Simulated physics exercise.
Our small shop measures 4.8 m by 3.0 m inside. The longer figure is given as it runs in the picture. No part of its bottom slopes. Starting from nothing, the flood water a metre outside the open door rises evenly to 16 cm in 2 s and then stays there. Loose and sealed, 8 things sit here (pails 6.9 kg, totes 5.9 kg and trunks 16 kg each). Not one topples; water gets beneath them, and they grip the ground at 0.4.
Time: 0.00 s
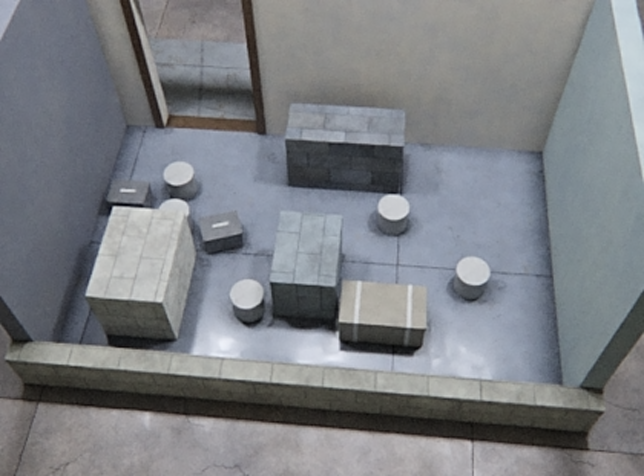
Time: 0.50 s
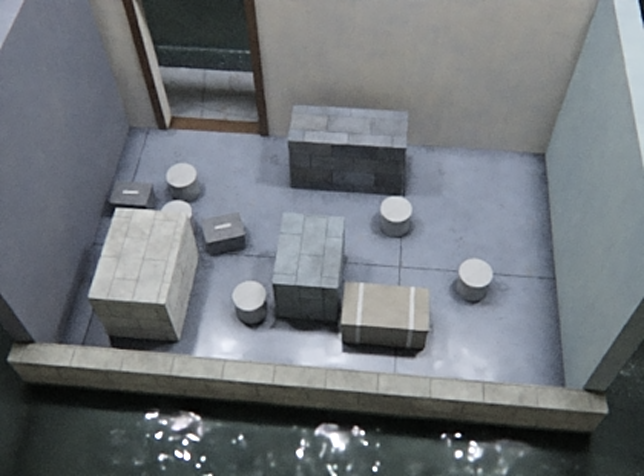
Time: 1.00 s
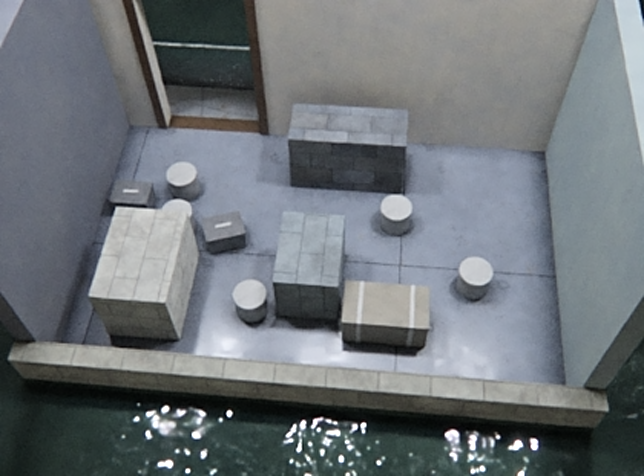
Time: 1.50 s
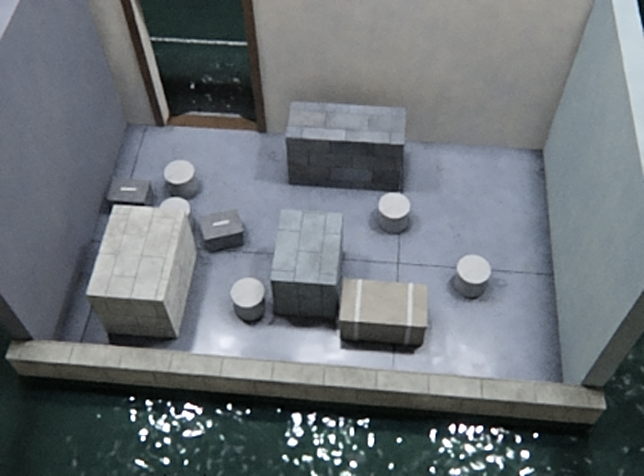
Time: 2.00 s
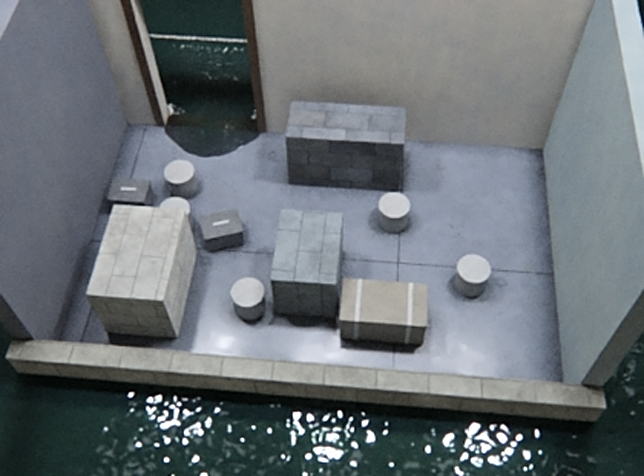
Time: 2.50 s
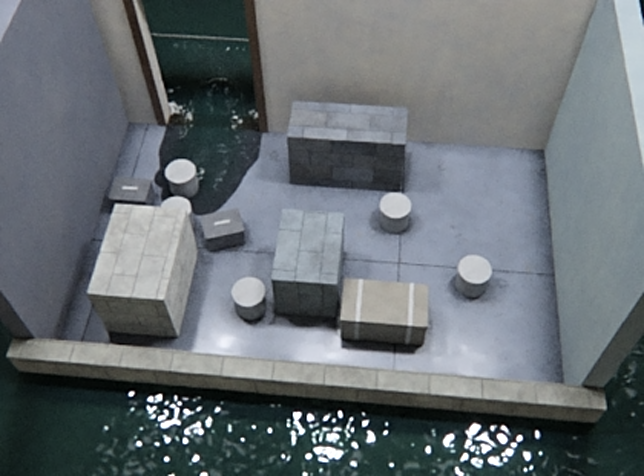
The footage shows a small walled room from above as dark water covers the ground outside, then enters through the doorway at back left and spreads across the floor around a pale cylinder, while the blocks and boxes stay still.
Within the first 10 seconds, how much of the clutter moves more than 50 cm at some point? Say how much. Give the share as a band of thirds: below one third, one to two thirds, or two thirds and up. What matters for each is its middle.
The moved portion lies in the middle band, a third to two thirds.
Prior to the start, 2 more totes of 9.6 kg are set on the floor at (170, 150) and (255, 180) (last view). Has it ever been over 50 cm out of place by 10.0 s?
Well, the first one tops the mark, and the second tops the mark.
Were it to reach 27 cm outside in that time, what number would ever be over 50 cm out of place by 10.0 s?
The count would be 8.
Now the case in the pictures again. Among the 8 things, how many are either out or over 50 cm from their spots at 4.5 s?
I make it 4.
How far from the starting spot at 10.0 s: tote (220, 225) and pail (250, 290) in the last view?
The first is 50 cm from its start, the second 200 cm.
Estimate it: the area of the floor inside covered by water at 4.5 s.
Wet area: Approx. 6.5 m2.
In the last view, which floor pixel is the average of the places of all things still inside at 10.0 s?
Averaged position, last view: Near pixel (323, 307).
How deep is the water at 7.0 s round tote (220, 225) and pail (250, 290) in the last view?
Depths: Near 10 cm, then near 6 cm.
After 3.5 s 0 of 8 are over 50 cm from their spots; 0 afloat.
After 4.5 s 4 of 8 are over 50 cm from their spots; 1 afloat.
After 7.0 s 5 of 8 are over 50 cm from their spots; 3 afloat.
After 10.0 s 4 of 8 are over 50 cm from their spots, and 5 have been at some point; 4 afloat.
